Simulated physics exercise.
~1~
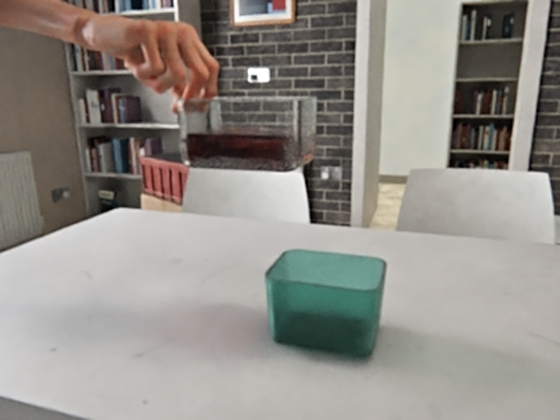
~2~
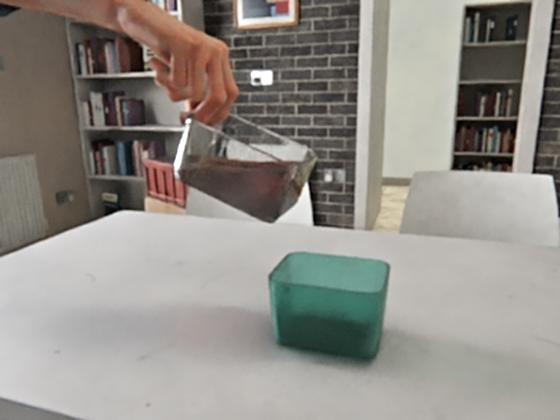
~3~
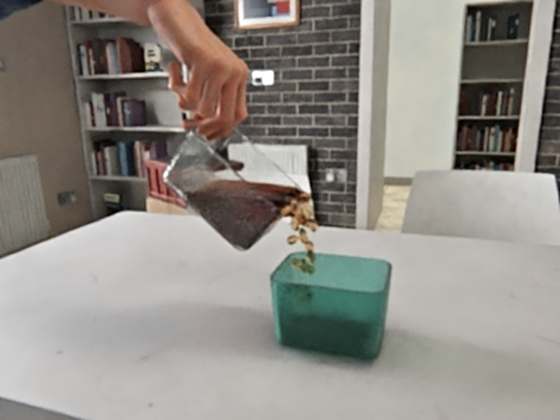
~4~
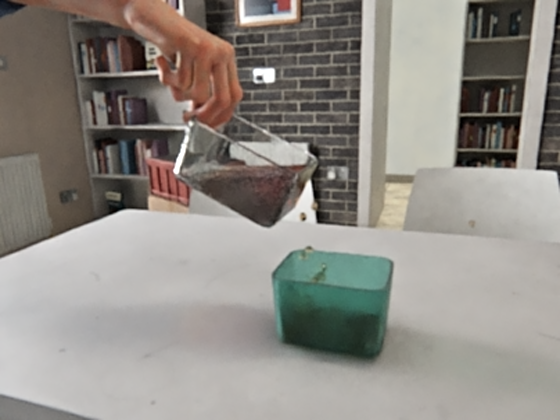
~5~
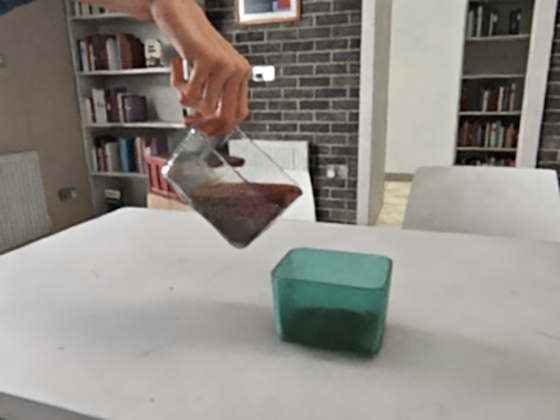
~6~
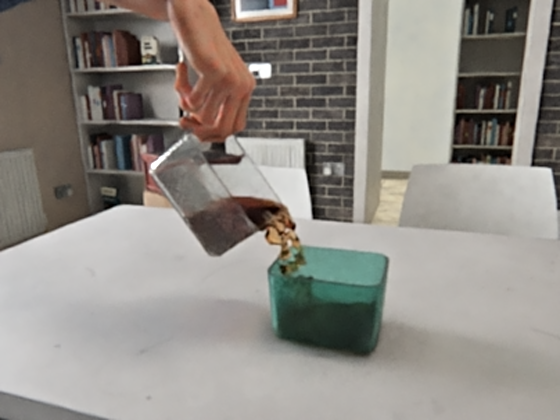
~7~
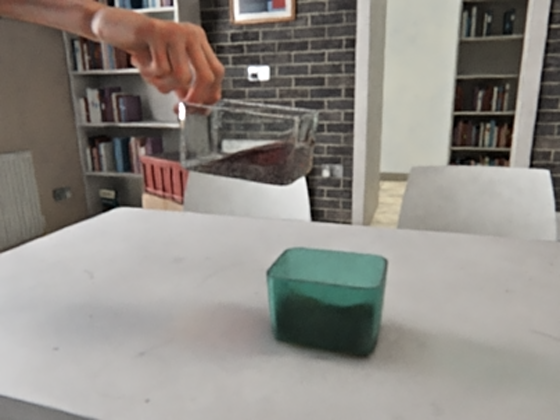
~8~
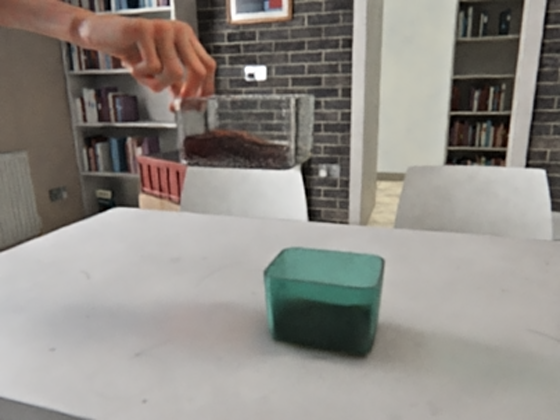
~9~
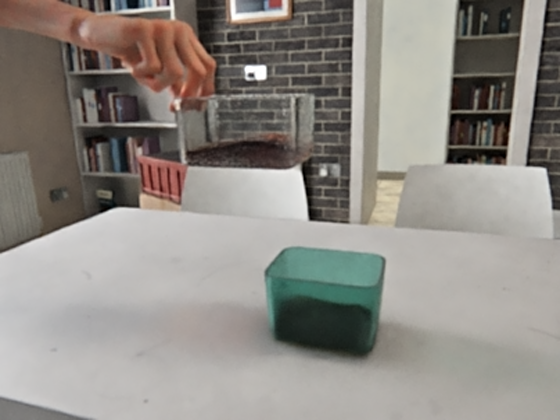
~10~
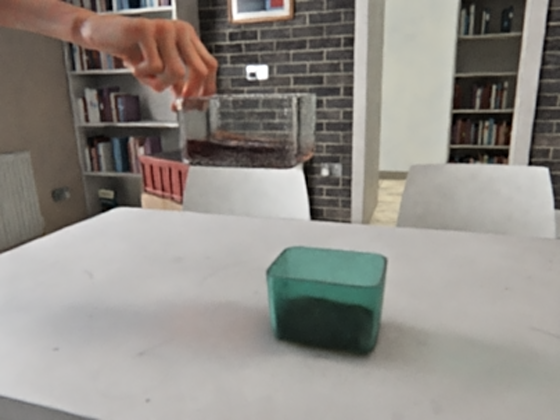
At the start, a hand holds a clear food box of dark reddish-brown tea level above a white table, just left of a translucent green oblong tub, with bookshelves and a brick wall behind. The hand turns at the wrist, tipping the box until brown tea spills over its lip into the tub. It eases the box back partway and the flow stops, then tilts it further for a second pour. Finally, the hand levels the box and holds it raised, some tea still inside, while the tub sits partly filled with a dark layer.
